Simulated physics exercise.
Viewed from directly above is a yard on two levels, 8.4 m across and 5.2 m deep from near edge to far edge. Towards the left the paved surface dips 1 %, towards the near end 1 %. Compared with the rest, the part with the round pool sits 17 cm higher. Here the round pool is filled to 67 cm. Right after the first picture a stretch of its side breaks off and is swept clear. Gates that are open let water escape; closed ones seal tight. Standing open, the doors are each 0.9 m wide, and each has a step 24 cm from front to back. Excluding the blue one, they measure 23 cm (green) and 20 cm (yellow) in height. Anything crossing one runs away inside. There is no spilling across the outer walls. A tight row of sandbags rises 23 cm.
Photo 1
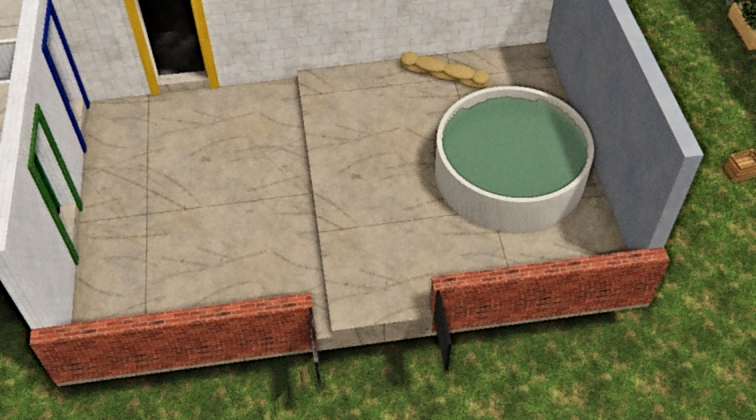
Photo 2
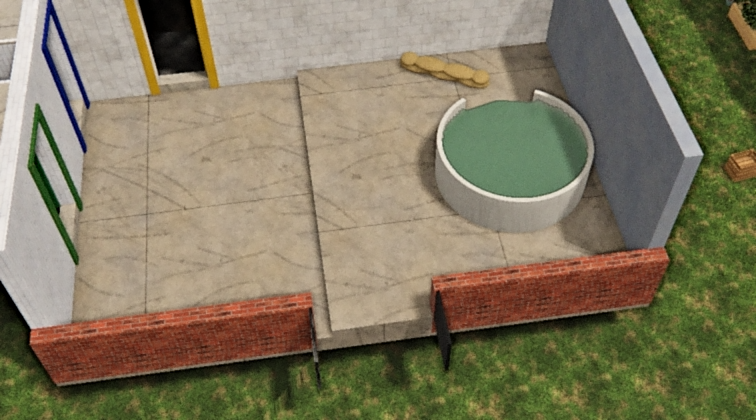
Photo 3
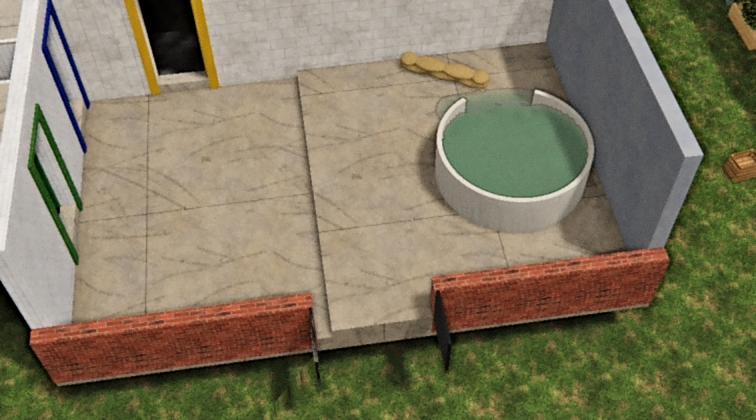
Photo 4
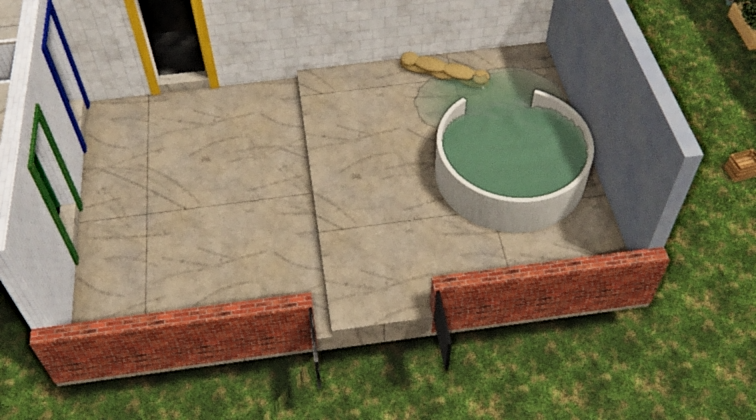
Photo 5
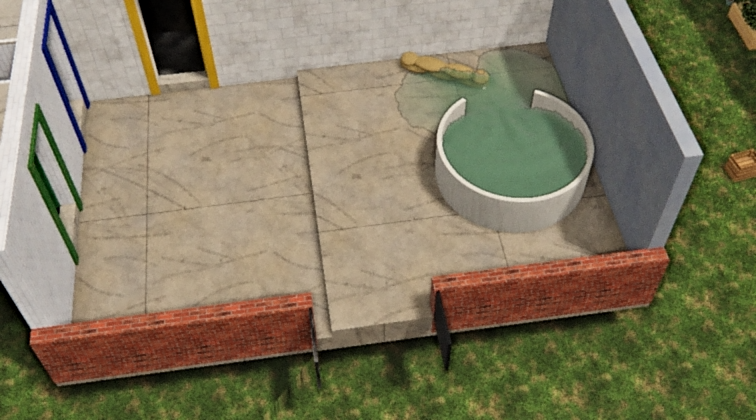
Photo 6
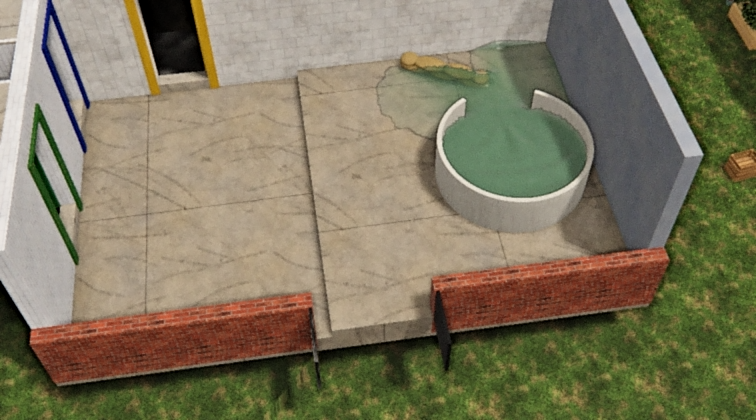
To begin with, a round pool of green water stands whole and still on the raised right side of a walled, paved yard. A stretch of its far side disappears, leaving a gap, and water pours out through it, spreading thinly across the paving behind the pool and around the tan object near the back wall.
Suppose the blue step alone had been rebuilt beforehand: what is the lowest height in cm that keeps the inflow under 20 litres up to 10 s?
16 cm.
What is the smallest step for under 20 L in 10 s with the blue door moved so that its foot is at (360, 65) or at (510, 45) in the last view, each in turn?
Around 10.0 and 35 cm respectively.
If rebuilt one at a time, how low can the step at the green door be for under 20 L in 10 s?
Green would need about 7.5 cm on its own.
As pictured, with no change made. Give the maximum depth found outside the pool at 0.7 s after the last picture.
Max depth: About 46 cm.
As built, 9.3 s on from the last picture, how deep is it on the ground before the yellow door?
Lab note: Depth approx. 3.0 cm.
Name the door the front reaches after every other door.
The green door.
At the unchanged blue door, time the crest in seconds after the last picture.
Roughly 2.8 s.
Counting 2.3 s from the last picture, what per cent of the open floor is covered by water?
40 %.
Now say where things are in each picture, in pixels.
In the first picture, the round pool at (515, 144) is whole and still, 67 cm deep; the blue door at (69, 86) is dry.
In the second picture, water pours out on the far side and has run 0.3 m, to a hidden place; about 9 cm deep outside, 67 cm at the back.
In the third picture, water pours out on the far side and has run 0.7 m, to (451, 99); about 10 cm deep outside, 67 cm at the back.
In the fourth picture, the gap is on the far side, the front 1.3 m out at (432, 82); the back of the round pool holds 67 cm.
In the fifth picture, the gap is on the far side, the front 1.7 m out at (510, 51); the back of the round pool holds 67 cm.
In the sixth picture, the gap is on the far side, the front 2.1 m out at (540, 43); the back of the round pool holds 64 cm; the blue door at (69, 86), 7.1 m from the gap, is still 5.3 m from the nearest water.
Then, 0.7 s after the last picture water covers 15 % of the floor, deepest (46 cm) near (538, 62); it has not reached the blue door.
Then, 2.3 s after the last picture water covers 40 % of the floor, deepest (38 cm) near (427, 61); 10 cm at the blue door, 0 litres in over its 26 cm step.
Then, 9.3 s after the last picture water covers 85 % of the floor, deepest (17 cm) near (70, 358); 11 cm at the blue door, 0 litres in over its 26 cm step.
At the blue door as built, the water peaked near 24 cm, 2.7 s after the last picture.
With a step of 13 cm, 50 litres would have come in within the 10 s; with 17.5 cm, 13 litres. So under 20 litres takes about 16 cm.
